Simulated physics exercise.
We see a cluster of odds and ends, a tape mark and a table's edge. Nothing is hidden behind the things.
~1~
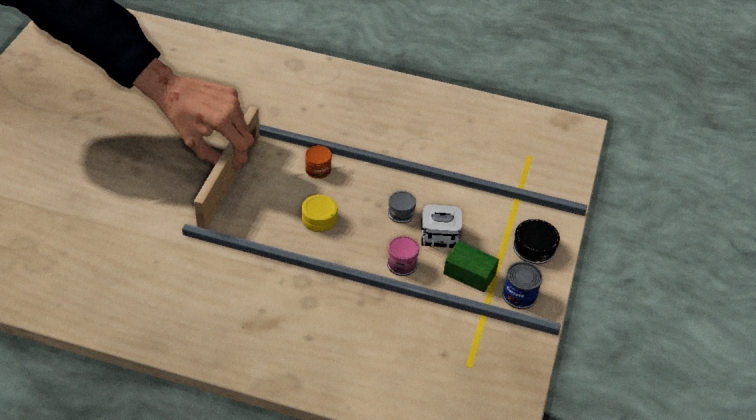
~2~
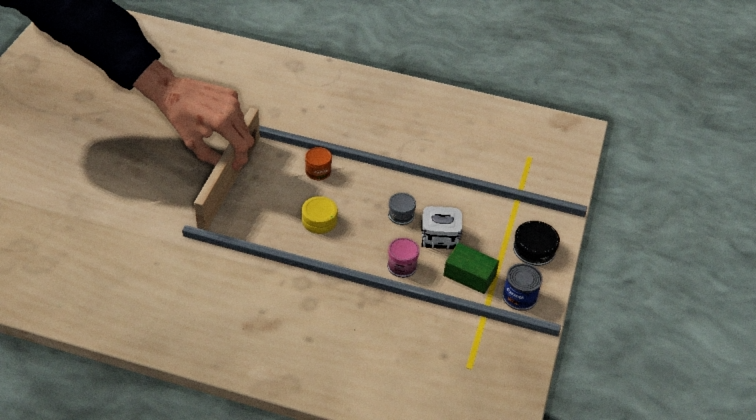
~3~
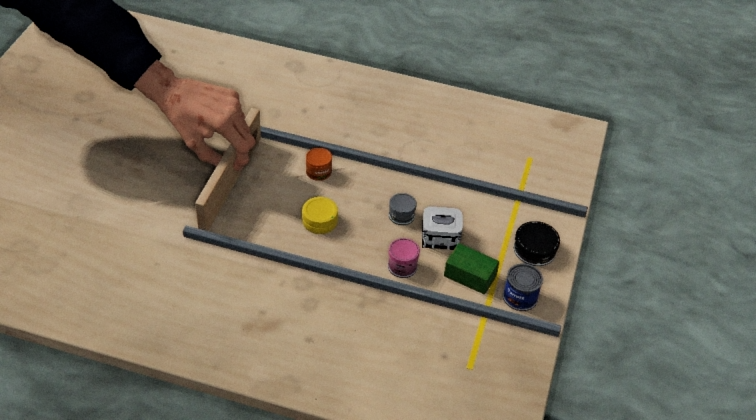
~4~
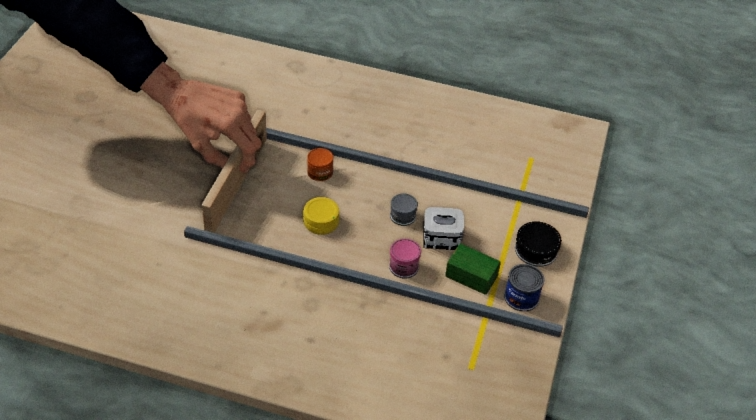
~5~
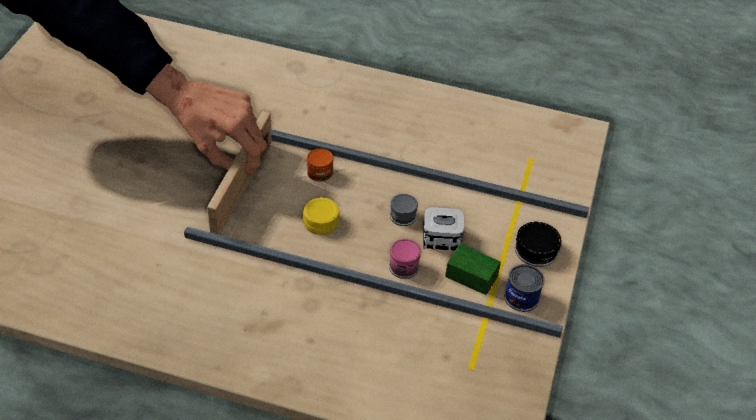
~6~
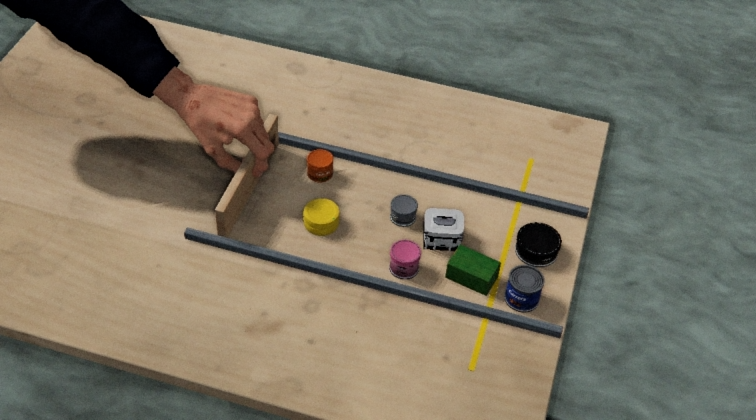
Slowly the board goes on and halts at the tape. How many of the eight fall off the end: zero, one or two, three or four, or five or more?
The number that fall off is one or two.
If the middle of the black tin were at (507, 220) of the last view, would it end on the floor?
The black tin remains up.
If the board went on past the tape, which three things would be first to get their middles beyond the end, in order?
They are the blue tin, then the black tin, then the green block.
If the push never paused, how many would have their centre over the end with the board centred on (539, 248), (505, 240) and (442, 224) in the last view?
It would be 4, 2 and 0.
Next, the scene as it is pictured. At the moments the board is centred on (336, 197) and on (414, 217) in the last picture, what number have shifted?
At the one place 2, at the other 5.
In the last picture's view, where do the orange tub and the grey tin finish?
The orange tub at (528, 218), the grey tin at (521, 240).
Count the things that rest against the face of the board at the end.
That makes 4.
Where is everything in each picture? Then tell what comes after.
In the first picture, black tin (536, 242); blue tin (522, 286); green block (471, 267); board (229, 167); tape (502, 252).
In the second picture, blue tin (522, 287); white case (441, 228).
In the third picture, green block (472, 269); orange tub (319, 164).
In the fourth picture, black tin (538, 244); yellow lid (321, 216).
In the fifth picture, blue tin (524, 288); board (241, 172).
In the sixth picture, black tin (538, 245); blue tin (524, 288); green block (473, 270); board (249, 175); tape (504, 255).
Early on, none off yet; black tin at rest near (538, 245); blue tin at rest near (524, 288); green block at rest near (473, 270).
A while later, none off yet; black tin travelled a little near (555, 248); blue tin travelled about its own width near (548, 296); green block travelled about its own width near (511, 280).
Finally, the number that fall off is one or two; lost, blue tin and black tin.
